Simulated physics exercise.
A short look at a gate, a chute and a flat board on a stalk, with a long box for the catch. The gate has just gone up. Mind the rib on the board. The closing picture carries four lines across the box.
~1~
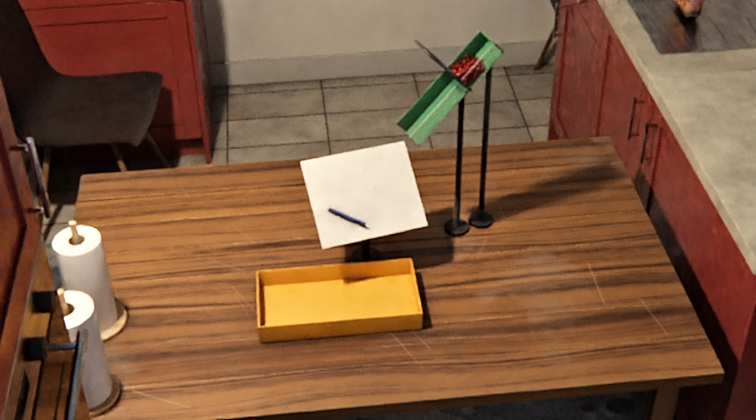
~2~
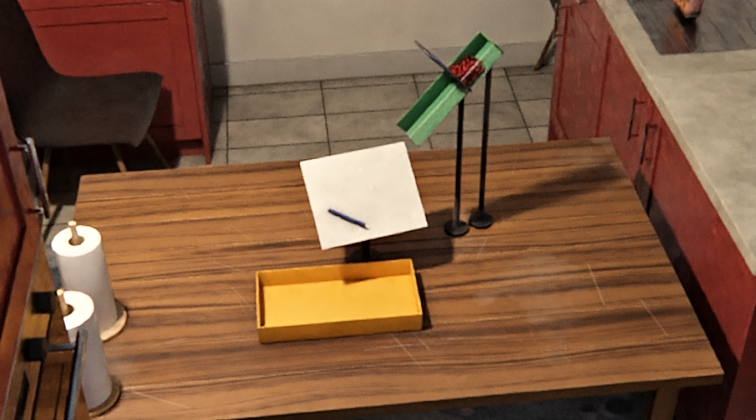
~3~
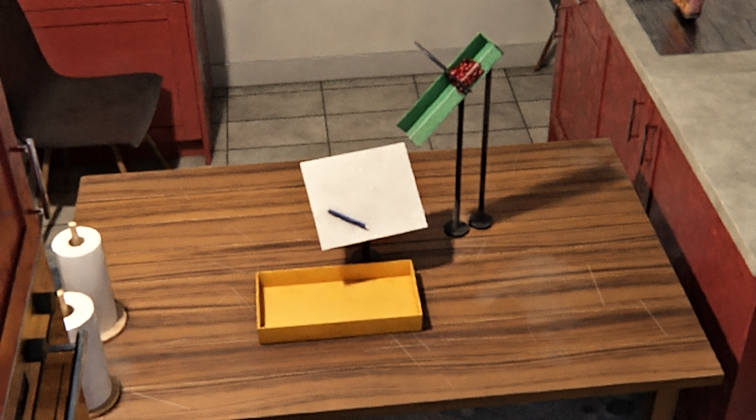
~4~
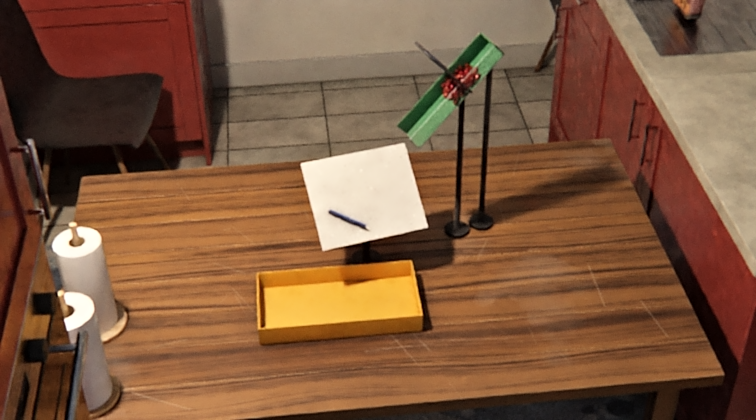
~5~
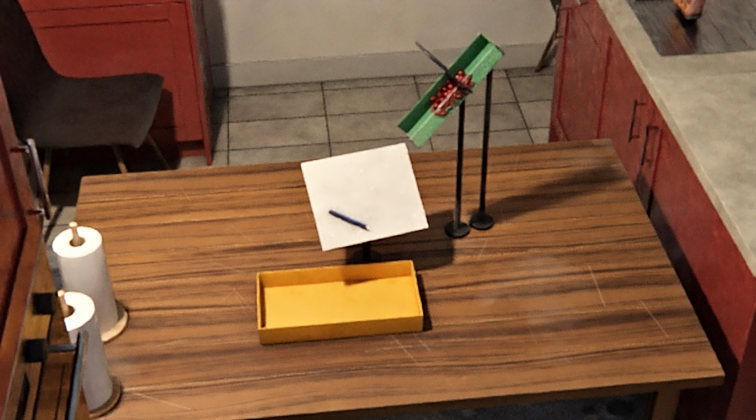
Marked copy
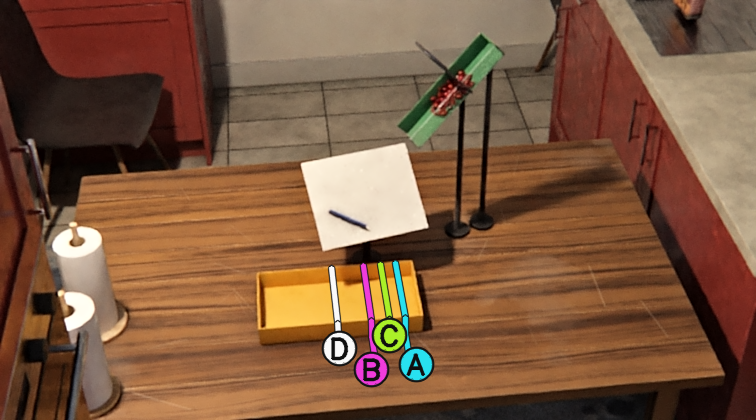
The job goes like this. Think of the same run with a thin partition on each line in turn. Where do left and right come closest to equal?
C.
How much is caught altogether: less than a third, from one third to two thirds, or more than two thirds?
It is more than two thirds.
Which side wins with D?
Right.
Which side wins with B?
The right side.
On the marked copy, line A crosses the front rim at (405, 316); line B crosses the front rim at (371, 319); line C crosses the front rim at (389, 318); line D crosses the front rim at (337, 322).
If A is chosen, of what is caught, the larger part on the left of the divider, roughly a quarter on the right.
If B is chosen, of what is caught, about a tenth on the left of the divider, almost all on the right.
If C is chosen, of what is caught, roughly half on the left of the divider, roughly half on the right.
If D is chosen, of what is caught, not one piece on the left of the divider, every piece on the right.
